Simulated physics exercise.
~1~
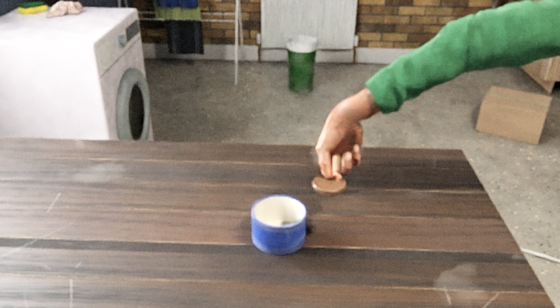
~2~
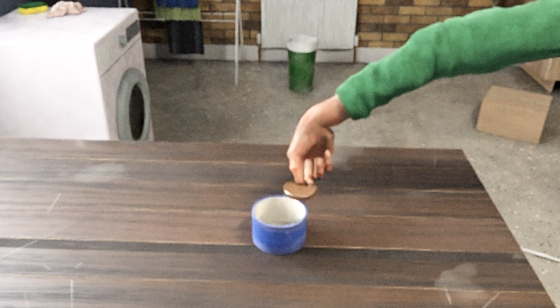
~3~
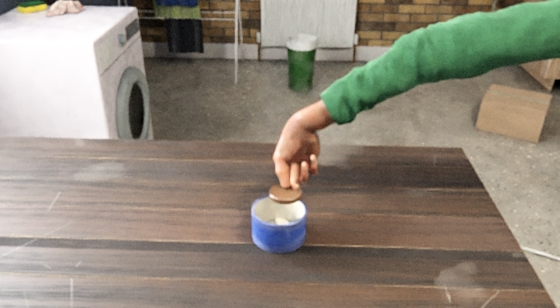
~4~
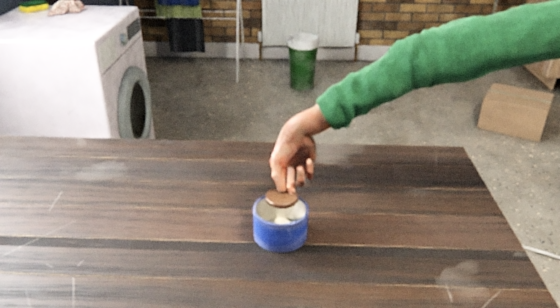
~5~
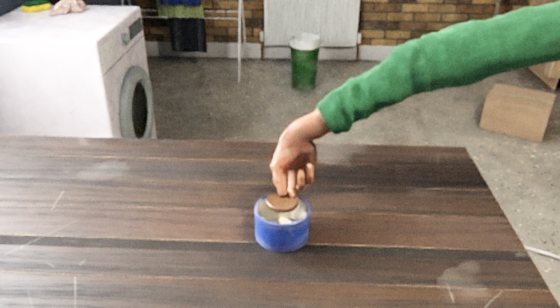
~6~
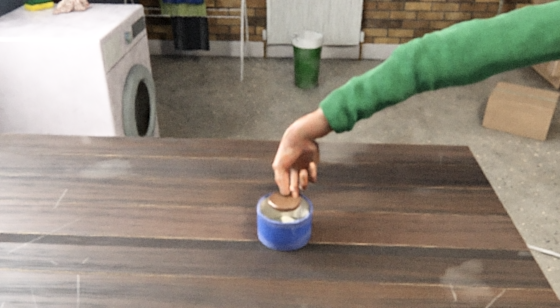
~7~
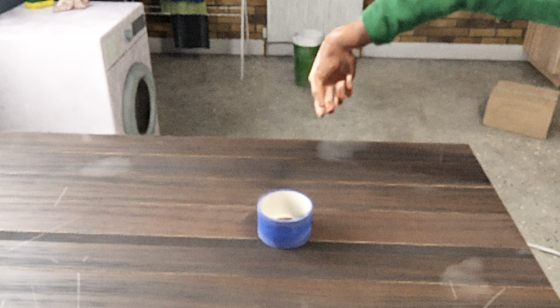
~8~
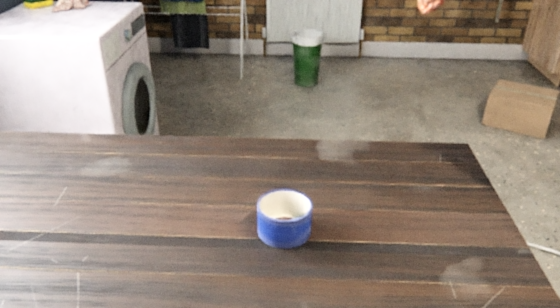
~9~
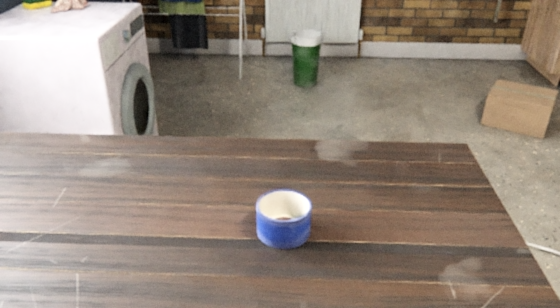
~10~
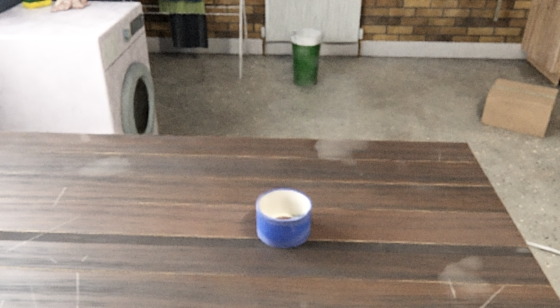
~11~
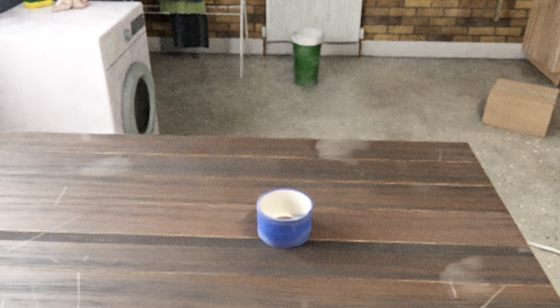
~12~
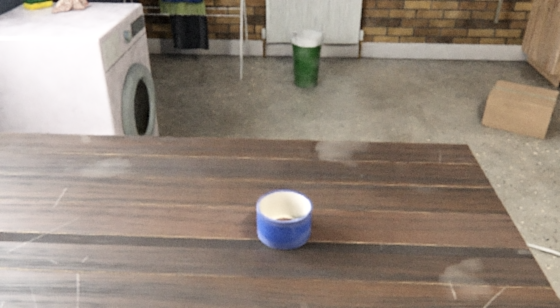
On a wooden table, a hand releases a brown coaster that drops inside a blue container.
